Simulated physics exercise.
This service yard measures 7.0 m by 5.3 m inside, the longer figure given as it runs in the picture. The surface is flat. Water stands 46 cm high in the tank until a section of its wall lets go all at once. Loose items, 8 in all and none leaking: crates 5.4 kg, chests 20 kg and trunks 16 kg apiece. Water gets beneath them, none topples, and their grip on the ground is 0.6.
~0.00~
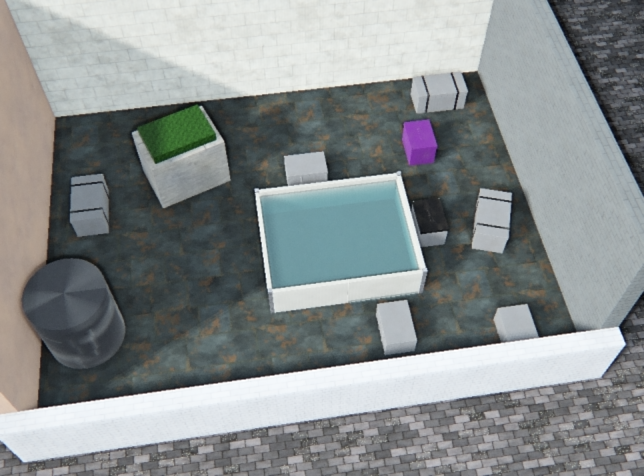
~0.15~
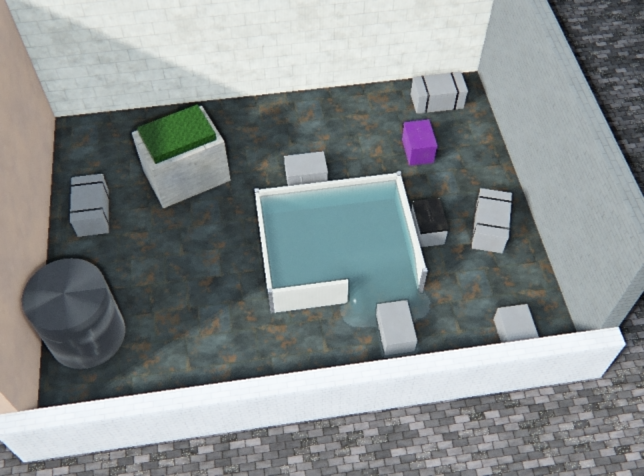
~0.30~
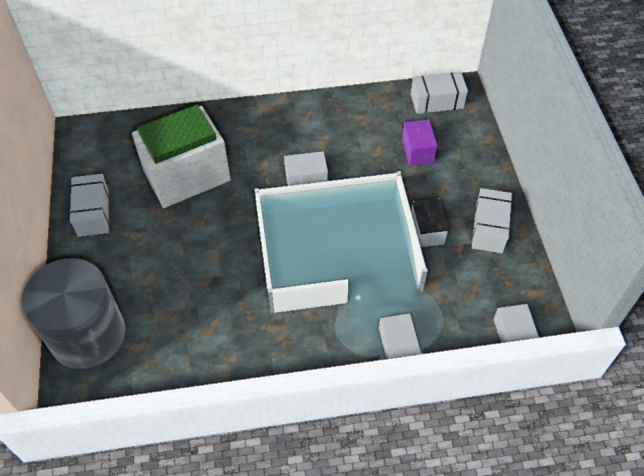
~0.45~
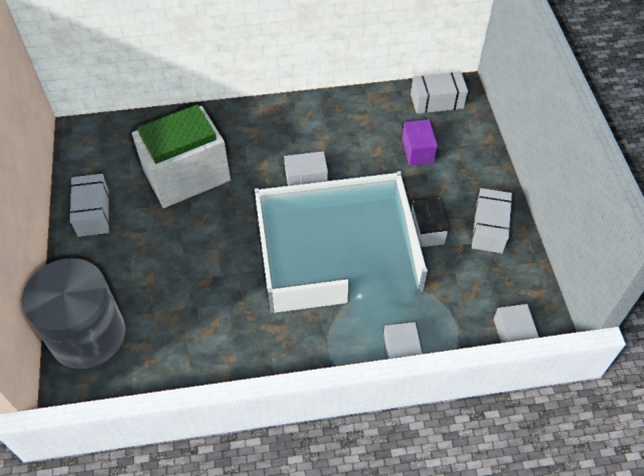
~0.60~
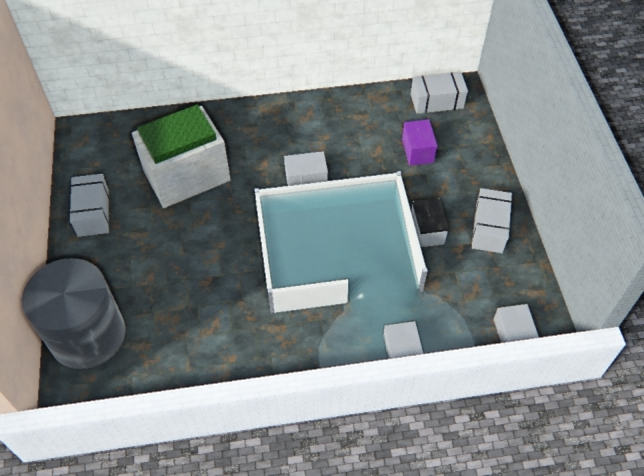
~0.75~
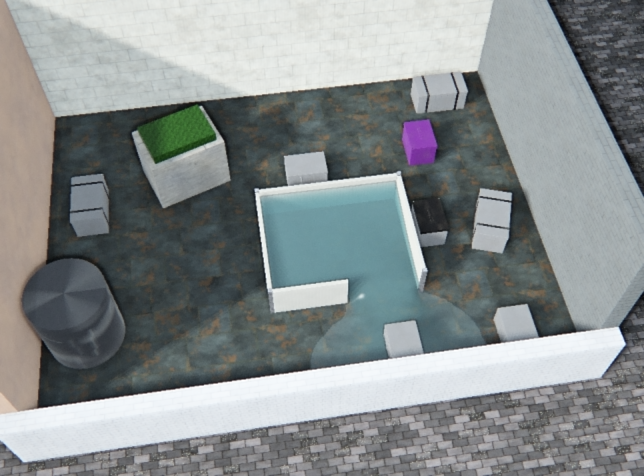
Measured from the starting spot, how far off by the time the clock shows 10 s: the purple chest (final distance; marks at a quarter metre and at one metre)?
The purple chest barely shifts.
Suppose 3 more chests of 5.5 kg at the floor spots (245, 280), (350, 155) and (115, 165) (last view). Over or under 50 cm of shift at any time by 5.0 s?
In turn: Short of it, short of it, less.
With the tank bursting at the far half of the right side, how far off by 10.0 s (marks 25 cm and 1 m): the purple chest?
In that case the purple chest barely shifts.
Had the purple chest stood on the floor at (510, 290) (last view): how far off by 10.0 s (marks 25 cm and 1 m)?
It is nudged along.
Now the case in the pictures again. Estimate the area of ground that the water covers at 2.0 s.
Some 10.0 m2.
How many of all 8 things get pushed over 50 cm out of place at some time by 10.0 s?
That makes 4.
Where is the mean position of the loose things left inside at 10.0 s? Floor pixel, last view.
At about (330, 189).
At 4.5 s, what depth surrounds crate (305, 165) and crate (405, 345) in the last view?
About 0 and 12 cm.
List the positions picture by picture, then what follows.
In the first frame, the purple chest at (421, 134) rests on the ground; 3.3 m2 under water; 0 of 8 have shifted.
In the second frame, the purple chest at (421, 134), on the bottom; 3.7 m2 under water; 0 of 8 have shifted.
In the third frame, the purple chest at (421, 134) rests on the ground; 4.3 m2 under water; 1 of 8 have shifted.
In the fourth frame, the purple chest at (421, 134) rests on the ground; 5.0 m2 under water; 1 of 8 have shifted.
In the fifth frame, the purple chest at (421, 134), on the bottom; water covers 5.4 m2; 1 of 8 have shifted.
In the sixth frame, the purple chest at (421, 134), on the bottom; water covers 5.6 m2; 1 of 8 have shifted.
After 2.0 s the purple chest is near (421, 134), 0.0 m from its start, aground; 1 afloat.
After 4.5 s the purple chest is near (421, 134), 0.0 m from its start, aground; 2 afloat.
After 7.0 s the purple chest is near (421, 134), 0.0 m from its start, aground; 1 afloat.
After 10.0 s the purple chest is near (420, 134), 0.0 m from its start, aground; 4 afloat.
